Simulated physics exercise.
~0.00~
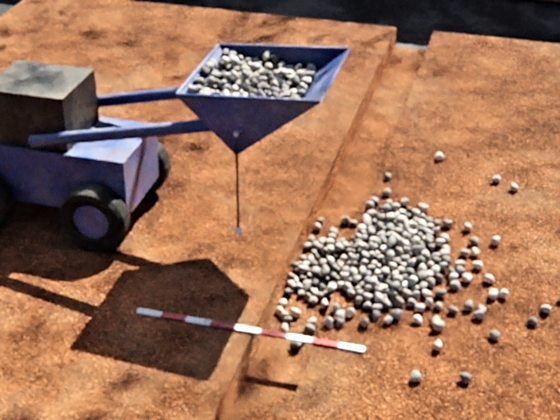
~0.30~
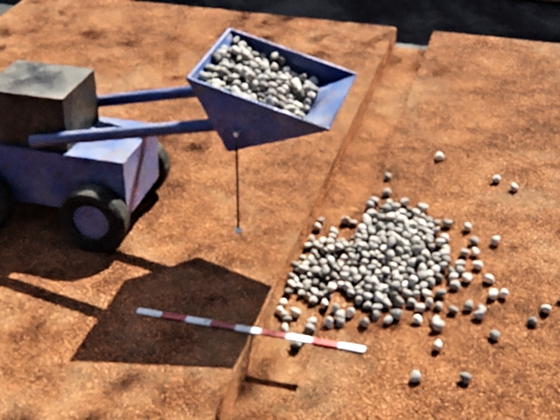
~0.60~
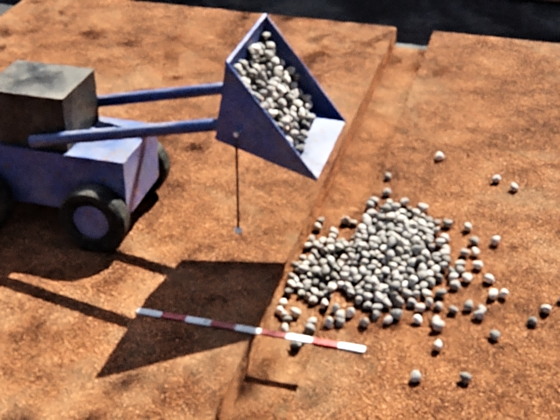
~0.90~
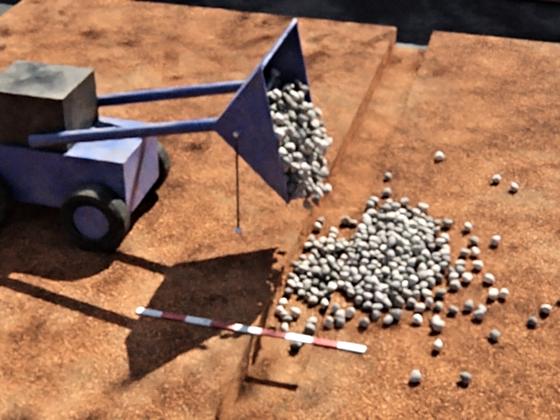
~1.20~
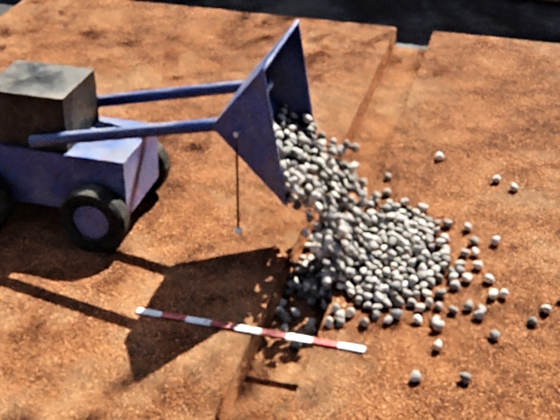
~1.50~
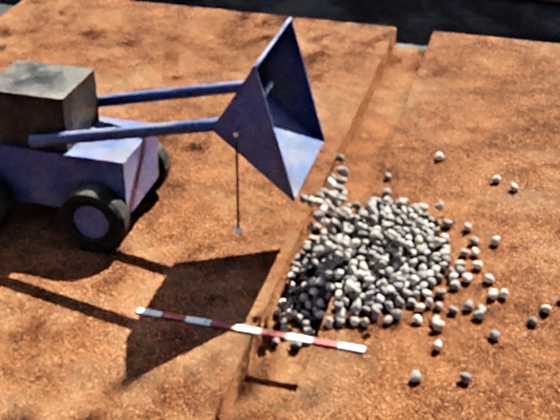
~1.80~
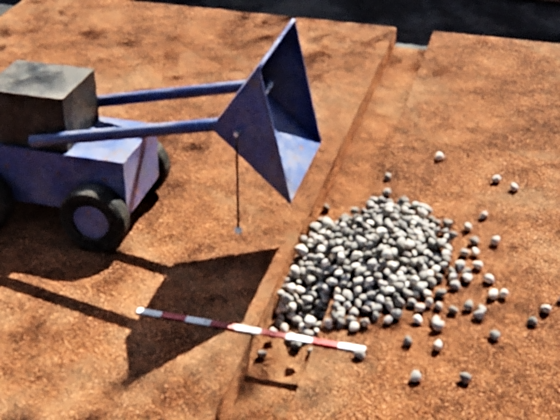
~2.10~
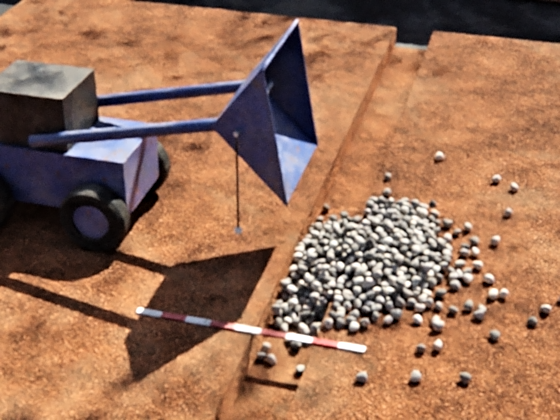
A small purple loader tipped its bucket forward and poured a load of pale rounded stones onto the loose heap already lying ahead, shook the last ones out, and stayed tilted and empty above a bigger pile beside the red-and-white striped staff.
